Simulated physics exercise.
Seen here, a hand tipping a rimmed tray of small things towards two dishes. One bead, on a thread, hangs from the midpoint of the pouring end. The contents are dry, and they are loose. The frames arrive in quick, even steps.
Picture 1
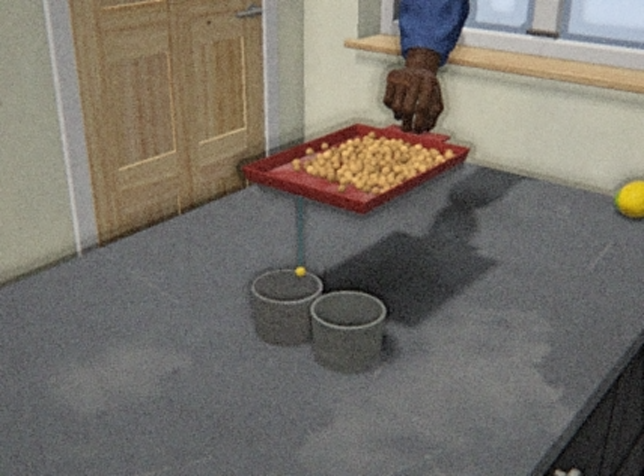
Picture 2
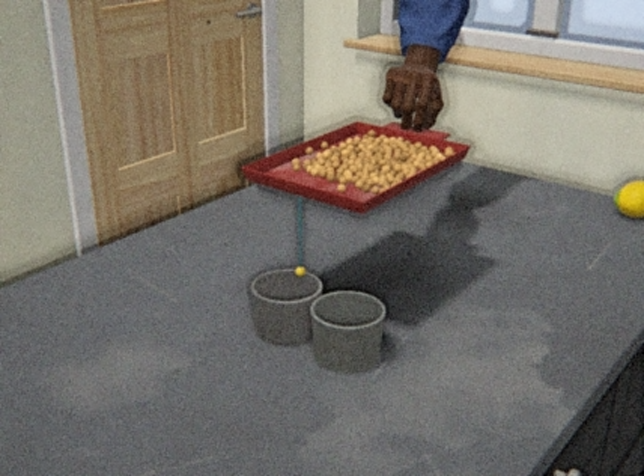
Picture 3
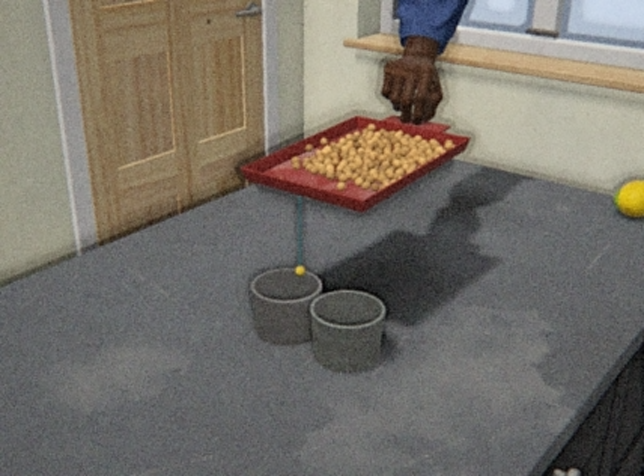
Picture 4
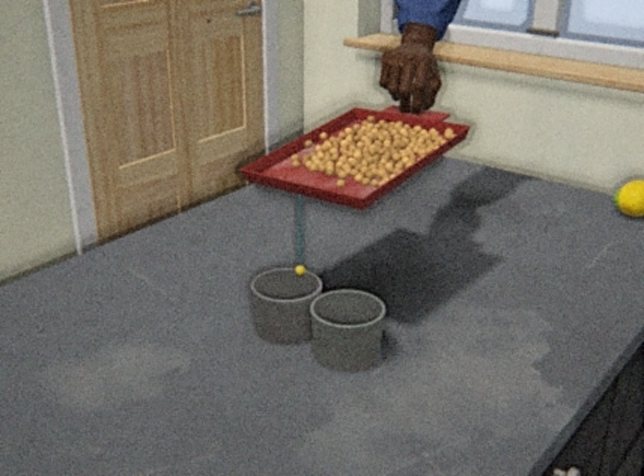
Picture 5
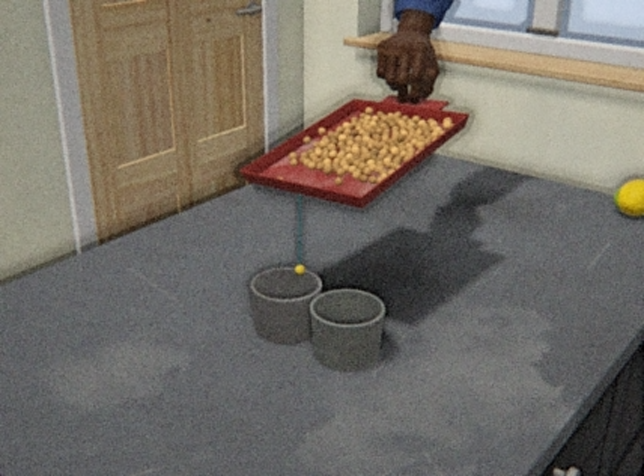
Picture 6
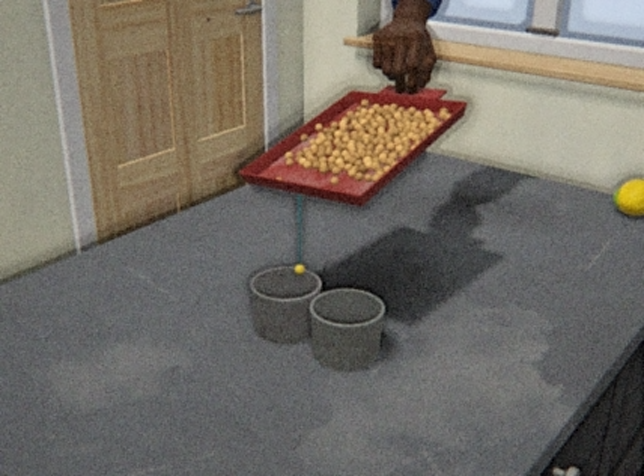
A red rimmed tray of small round tan beads, held level by a hand at its far edge, begins to tilt as the hand raises that side. The slope steepens a little, its left front corner lowest, and the beads shift toward the near end, above two grey dishes and a hanging yellow bead.
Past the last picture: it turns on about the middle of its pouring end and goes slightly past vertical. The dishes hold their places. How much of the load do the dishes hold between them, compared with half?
Between them the dishes hold less than half of the load.
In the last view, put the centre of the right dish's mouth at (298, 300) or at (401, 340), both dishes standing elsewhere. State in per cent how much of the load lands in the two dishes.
You'd end up with around 80 per cent and then around 0 per cent.
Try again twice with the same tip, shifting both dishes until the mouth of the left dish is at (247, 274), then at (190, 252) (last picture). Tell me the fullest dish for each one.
In the first try it's the one on the left, and in the second it's the one on the right.
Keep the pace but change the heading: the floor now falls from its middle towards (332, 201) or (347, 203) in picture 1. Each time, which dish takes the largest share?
The first place favours the right of the two, the second the right of the two.
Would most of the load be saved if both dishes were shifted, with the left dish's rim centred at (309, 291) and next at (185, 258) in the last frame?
Taking the places in turn, it's shy of half and then past half.
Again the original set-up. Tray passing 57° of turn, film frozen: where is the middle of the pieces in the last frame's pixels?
I'd mark the middle close to (279, 168).
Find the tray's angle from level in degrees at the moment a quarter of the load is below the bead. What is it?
A tilt of roughly 70°.
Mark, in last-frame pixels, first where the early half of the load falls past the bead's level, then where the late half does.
First roughly (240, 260), then roughly (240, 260).
Soon, tray tipped steeply; most on the tray; a stray few in the left dish; a small part outside both; a small part in the air.
A while on, tray tipped right over; a stray few on the tray; a small part in the left dish; about two thirds outside both; a small part in the air.
Towards the end, tray tipped past a quarter turn; about a quarter in the left dish; most outside both.
Finally, tray tipped past a quarter turn; none in the right dish; about a quarter in the left dish; most outside both.
